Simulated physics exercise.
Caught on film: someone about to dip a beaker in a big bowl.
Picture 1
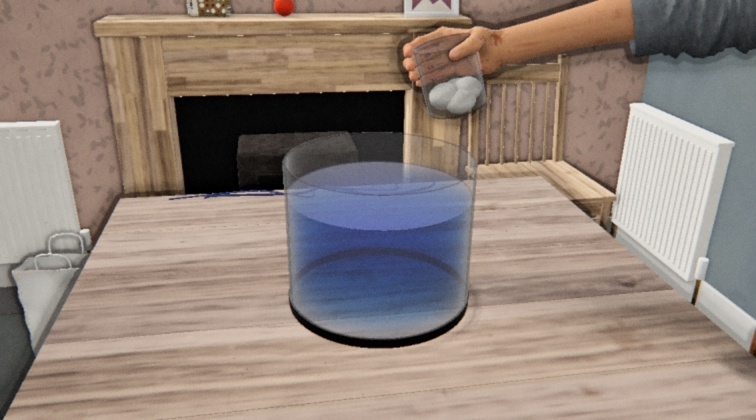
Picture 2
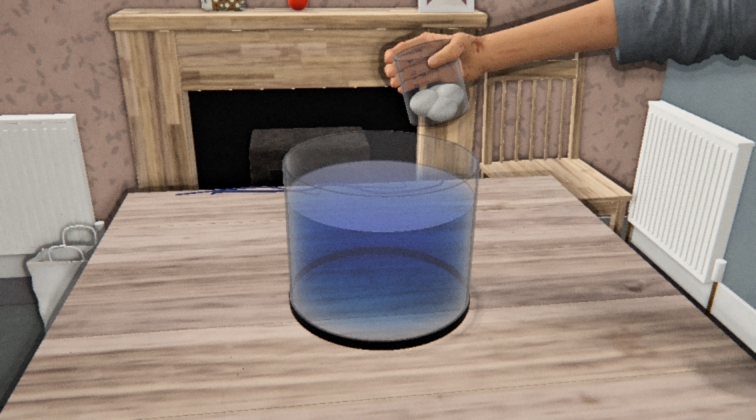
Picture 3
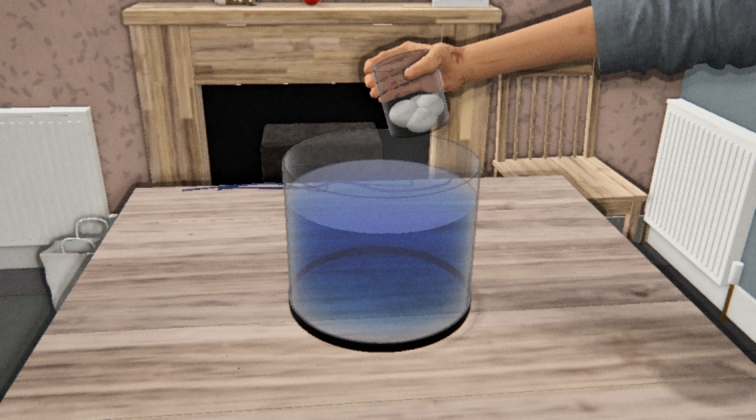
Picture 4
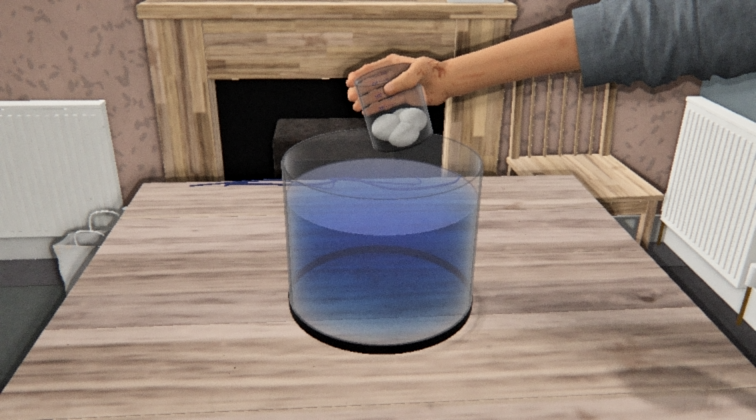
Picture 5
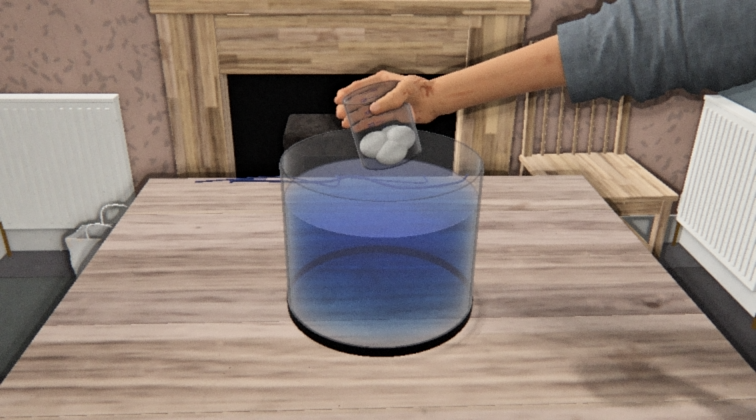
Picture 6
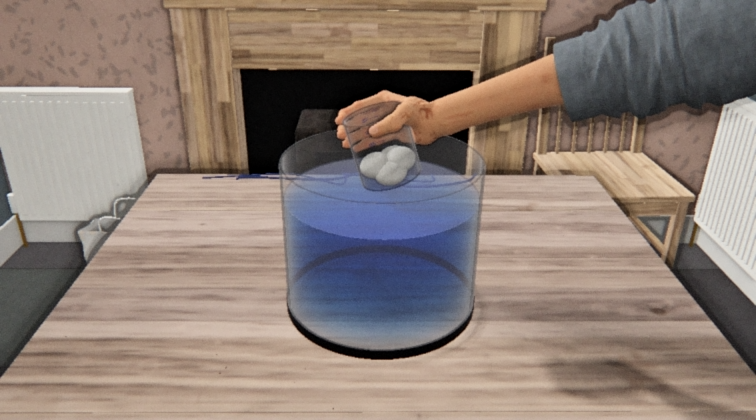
A hand held a small clear beaker with white, tissue-like clumps in it above a big bowl of blue water, then lowered it steadily down and to the left until it was just over the surface.
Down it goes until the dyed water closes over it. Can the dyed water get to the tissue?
It gets soaked.
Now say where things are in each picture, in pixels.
In the first frame, beaker (450, 75) mouth up; above the big bowl.
In the second frame, beaker (432, 82) mouth up; tissue (437, 104); coming down.
In the third frame, beaker (411, 92) mouth up; lower.
In the fourth frame, beaker (394, 106) mouth up; tissue (400, 128); lower still.
In the fifth frame, beaker (382, 124) mouth up; close to the surface.
In the sixth frame, beaker (383, 145) mouth up; tissue (389, 166); just over the surface.
A moment on, the beaker enters the dyed water.
Further on, dyed water pours in as the air escapes.
When it is over, the beaker is under, flooded, and the tissue is wet.
